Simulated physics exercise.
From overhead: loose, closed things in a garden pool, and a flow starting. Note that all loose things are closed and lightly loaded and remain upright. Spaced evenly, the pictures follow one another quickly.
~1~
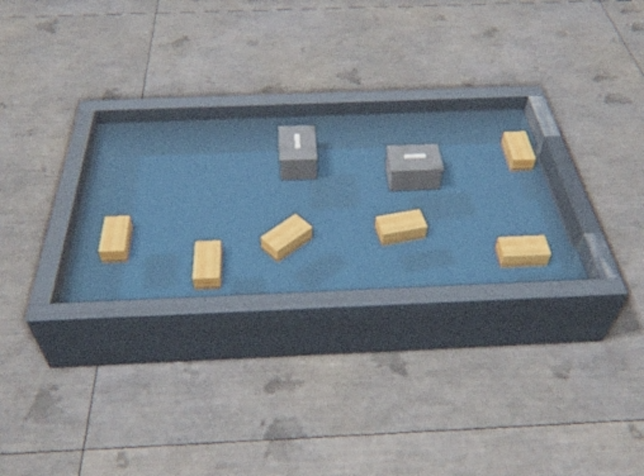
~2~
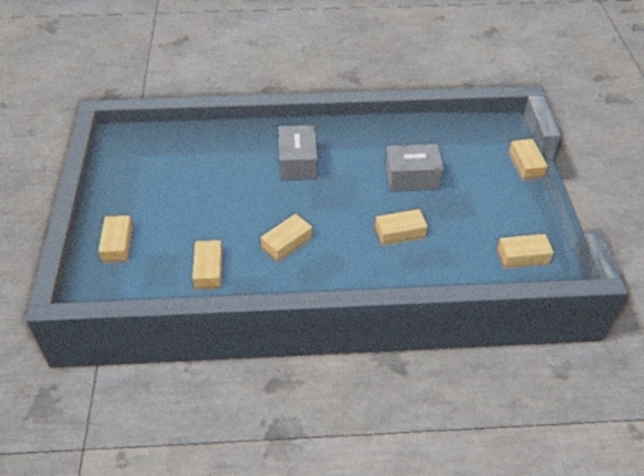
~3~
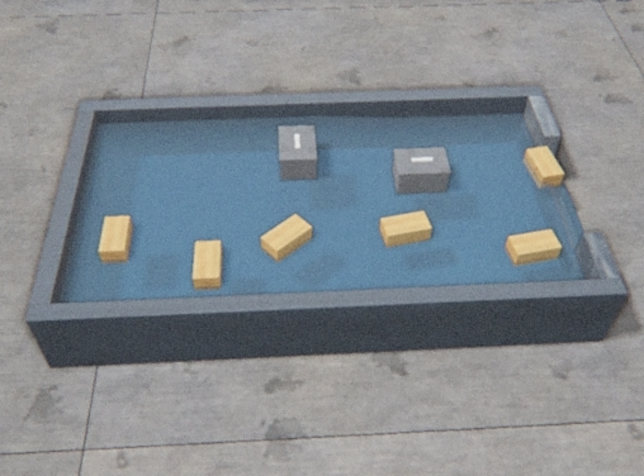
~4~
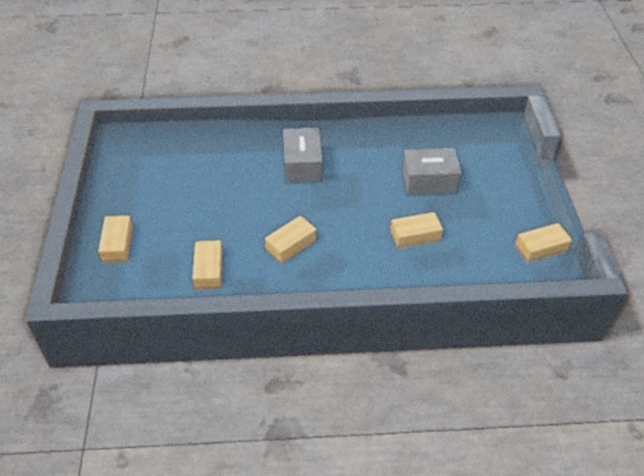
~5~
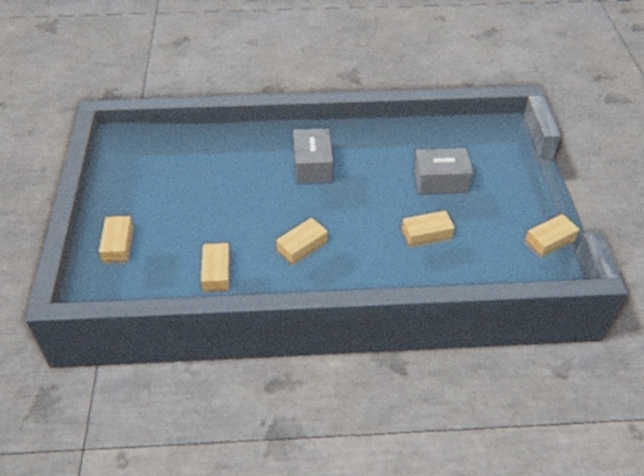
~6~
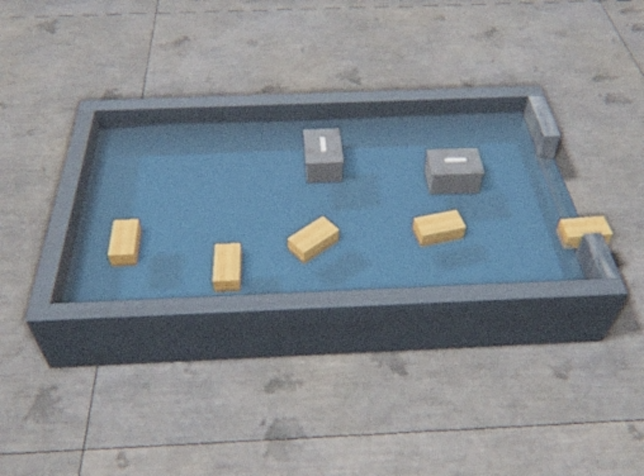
In a walled pool, floating blocks and gray boxes drift right, one block leaving through a gap.
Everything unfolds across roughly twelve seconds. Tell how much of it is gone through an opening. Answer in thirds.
One to two thirds.
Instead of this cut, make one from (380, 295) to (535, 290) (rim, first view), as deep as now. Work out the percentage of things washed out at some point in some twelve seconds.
40 %.
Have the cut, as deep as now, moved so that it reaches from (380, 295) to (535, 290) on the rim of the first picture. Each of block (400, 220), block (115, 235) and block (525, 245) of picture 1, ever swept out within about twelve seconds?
First flushed away, then held back, then flushed away.
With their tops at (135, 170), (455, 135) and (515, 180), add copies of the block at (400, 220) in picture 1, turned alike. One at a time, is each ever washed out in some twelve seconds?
Per object, in the order given: Never exits / exits at some point / exits at some point.
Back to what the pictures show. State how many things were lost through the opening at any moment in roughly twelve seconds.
4 in total.
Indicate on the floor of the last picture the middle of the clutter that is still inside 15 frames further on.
The average lands at about (302, 260).
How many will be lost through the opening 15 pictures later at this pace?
I make it 4.
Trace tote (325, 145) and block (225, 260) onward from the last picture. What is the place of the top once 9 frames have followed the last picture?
Approximately (361, 150) for one, (254, 266) for the other.
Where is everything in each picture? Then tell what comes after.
A block at (524, 246), afloat; a tote at (415, 157), afloat; 0 of 8 have shifted, in the first picture.
A block at (527, 246) floats, close to its start; a tote at (415, 157) floats; 1 of 8 have shifted, in the second picture.
A block at (535, 242), afloat, close to its start; a tote at (422, 161), afloat, close to its start; 3 of 8 have shifted, in the third picture.
A block at (545, 237) floats, close to its start; a tote at (432, 161), afloat, close to its start; 4 of 8 have shifted, in the fourth picture.
A block at (554, 230) floats, close to its start; a tote at (444, 161) floats, close to its start; 6 of 8 have shifted, in the fifth picture.
A block at (586, 227), afloat, a stride from its start; a tote at (455, 161) floats, close to its start; 8 of 8 have shifted, in the sixth picture.
A moment on, 2 of 8 are out; 6 afloat.
Next, 2 of 8 are out; 6 afloat.
Later, 4 of 8 are out; 4 afloat.
In the end, 4 of 8 are out; 4 afloat.
